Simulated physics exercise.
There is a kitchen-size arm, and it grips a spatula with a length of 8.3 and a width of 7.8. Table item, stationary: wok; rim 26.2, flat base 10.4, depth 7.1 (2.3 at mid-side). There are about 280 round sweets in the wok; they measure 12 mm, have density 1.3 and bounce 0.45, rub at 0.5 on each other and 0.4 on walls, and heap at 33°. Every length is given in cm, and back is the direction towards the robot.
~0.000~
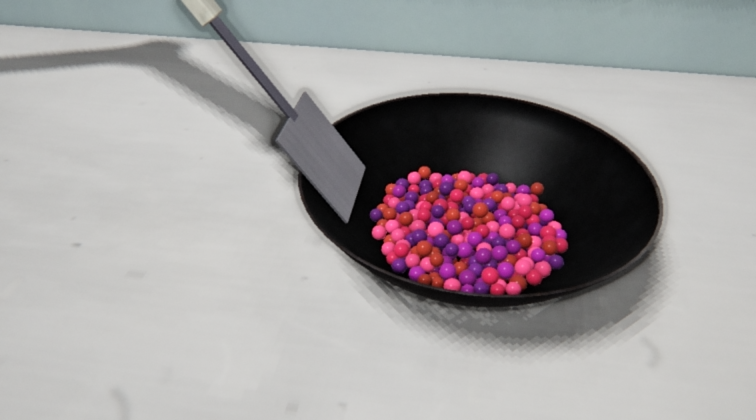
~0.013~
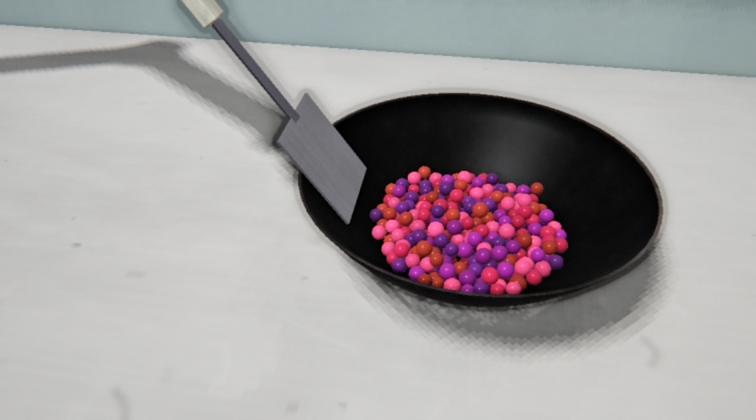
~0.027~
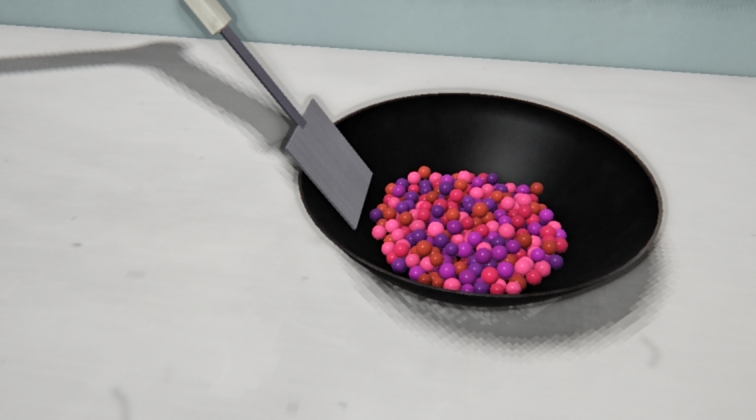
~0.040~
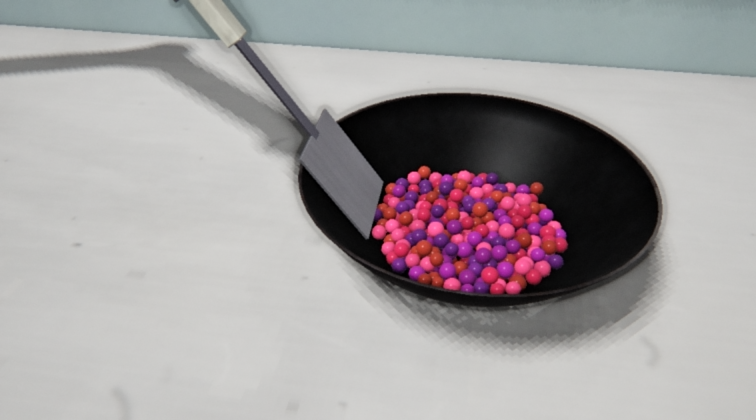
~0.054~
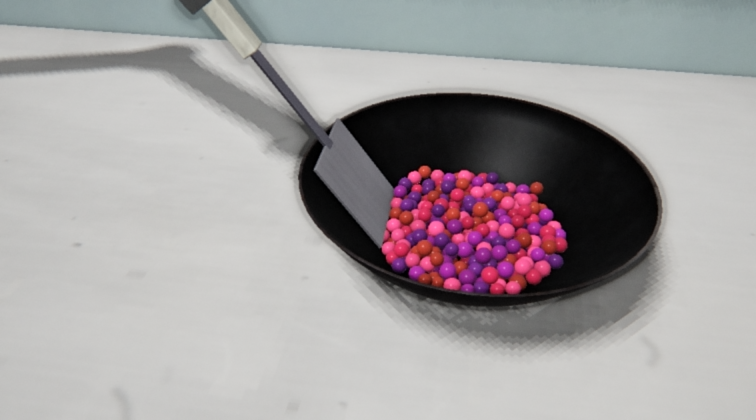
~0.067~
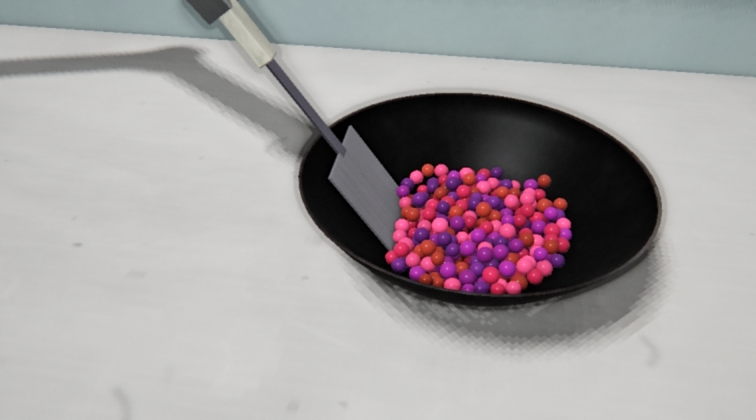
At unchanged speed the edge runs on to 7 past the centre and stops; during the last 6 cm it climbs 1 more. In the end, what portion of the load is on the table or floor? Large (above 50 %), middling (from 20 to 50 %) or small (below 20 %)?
Small; below 20 %.
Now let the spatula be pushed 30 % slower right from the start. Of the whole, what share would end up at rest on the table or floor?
Roughly 5 in a hundred.
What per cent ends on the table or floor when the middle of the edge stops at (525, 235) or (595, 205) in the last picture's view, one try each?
Some 0 and 50 per cent.
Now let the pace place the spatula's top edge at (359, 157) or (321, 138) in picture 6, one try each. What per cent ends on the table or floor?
First try about 30 %, second try about 0 %.
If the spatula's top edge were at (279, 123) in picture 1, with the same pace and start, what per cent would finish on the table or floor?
Roughly 5 percent ends on the table or floor.
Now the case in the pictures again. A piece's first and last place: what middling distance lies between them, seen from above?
I'd guess close to 7 centimetres.
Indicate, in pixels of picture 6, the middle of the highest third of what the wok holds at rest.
Look near (589, 208).
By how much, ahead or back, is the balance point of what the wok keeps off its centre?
5.0 cm ahead.
After 0.12 s, sloping 54°, highest piece 7 above the table; 275 in the wok.
After 0.18 s, sloping 54°, highest piece 9 above the table; 274 in the wok, 1 on the blade or in flight.
After 0.41 s, sloping 54°, highest piece 8 above the table; 239 in the wok, 21 on the table or floor, 15 on the blade or in flight.
After 1.46 s, sloping 54°, highest piece 7 above the table; 238 in the wok, 37 on the table or floor.
In the end, 238 in the wok, 37 on the table or floor. That is 13 % on the table or floor.
